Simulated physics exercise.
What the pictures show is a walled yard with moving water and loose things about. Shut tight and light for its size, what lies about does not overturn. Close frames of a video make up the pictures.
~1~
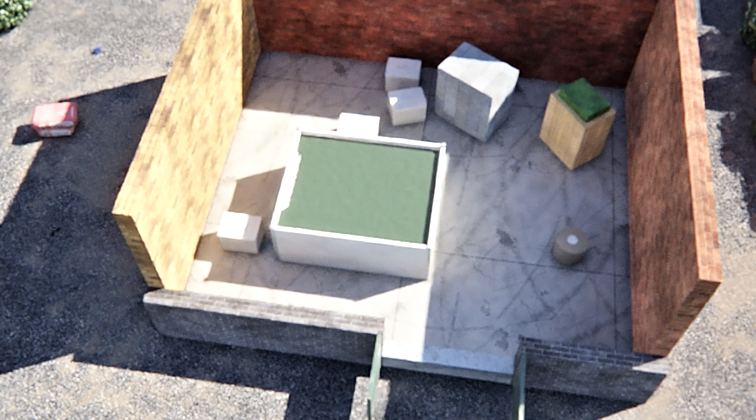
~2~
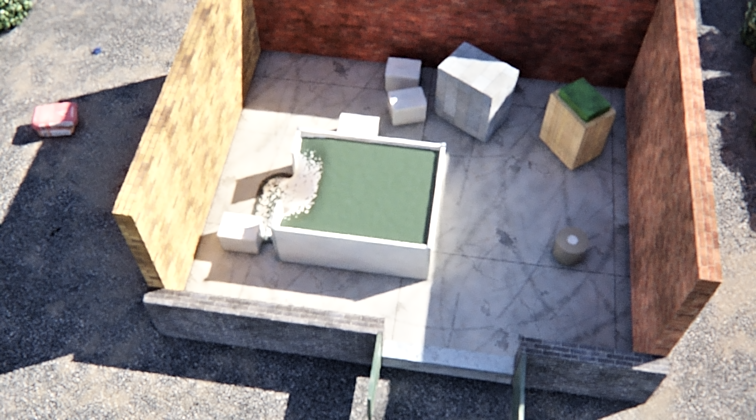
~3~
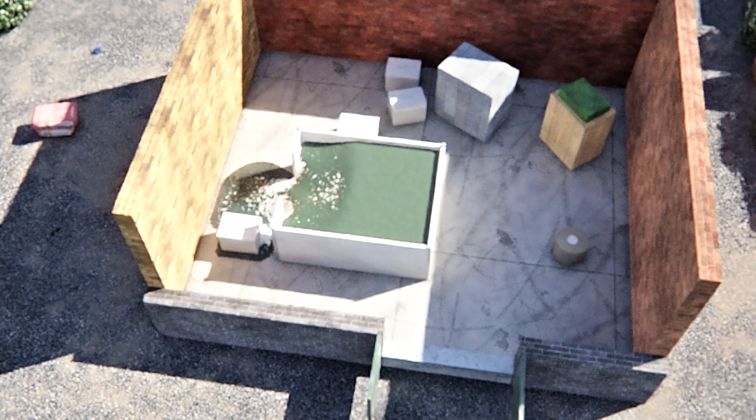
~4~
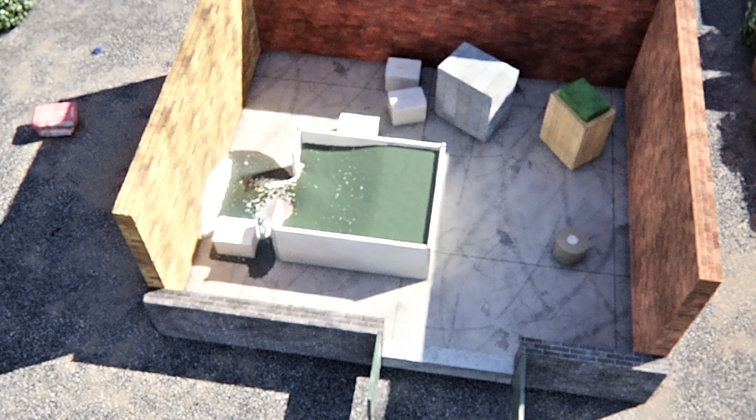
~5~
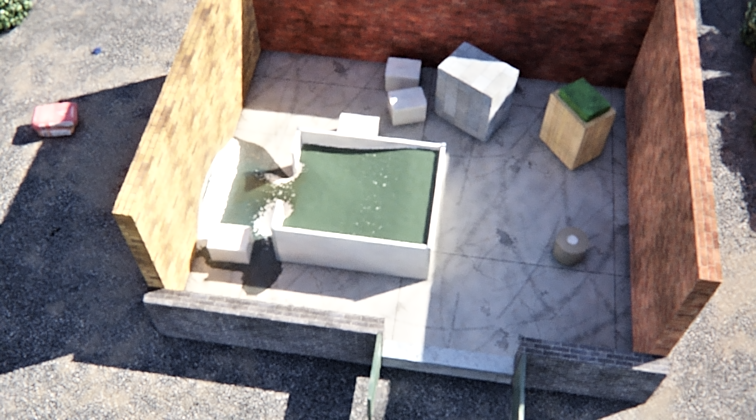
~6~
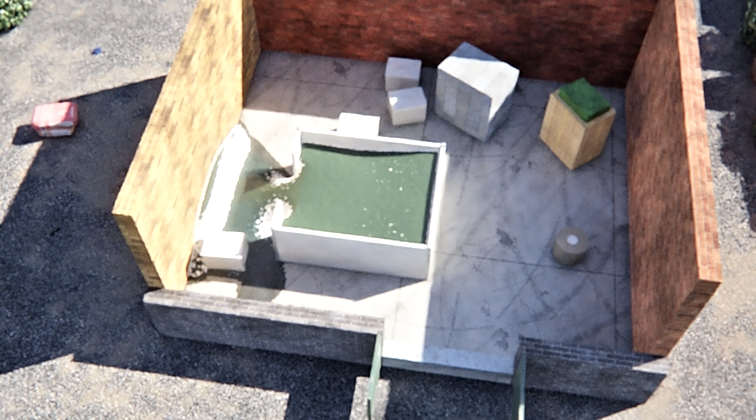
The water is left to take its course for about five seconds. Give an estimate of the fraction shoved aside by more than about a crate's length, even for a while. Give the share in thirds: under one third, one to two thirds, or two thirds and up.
Share: A third up to two thirds.
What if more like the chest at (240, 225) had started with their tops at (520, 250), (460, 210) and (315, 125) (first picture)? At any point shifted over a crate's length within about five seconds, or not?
Stays put, stays put, stays put.
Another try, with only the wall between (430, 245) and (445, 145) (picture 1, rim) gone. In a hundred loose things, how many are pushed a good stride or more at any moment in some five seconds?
Near 40 in a hundred.
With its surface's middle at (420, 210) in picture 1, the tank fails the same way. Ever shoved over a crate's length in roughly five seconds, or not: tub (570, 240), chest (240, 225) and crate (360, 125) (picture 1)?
Item one not displaced far, item two travelled far enough, item three not displaced far.
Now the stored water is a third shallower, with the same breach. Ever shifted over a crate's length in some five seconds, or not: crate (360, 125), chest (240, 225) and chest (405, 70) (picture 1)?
In sequence: Fell short, went the distance and went the distance.
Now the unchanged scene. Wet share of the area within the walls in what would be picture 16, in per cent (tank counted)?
Close to 40 per cent, tank included.
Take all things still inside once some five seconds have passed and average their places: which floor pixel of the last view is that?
Their average sits at about pixel (469, 185).
A moment on, 1 of 5 are well off their spots; 0 afloat.
Next, 1 of 5 are well off their spots; 0 afloat.
Later, 2 of 5 are well off their spots; 1 afloat.
In the end, 3 of 5 are well off their spots, and 3 have been at some point; 3 afloat.
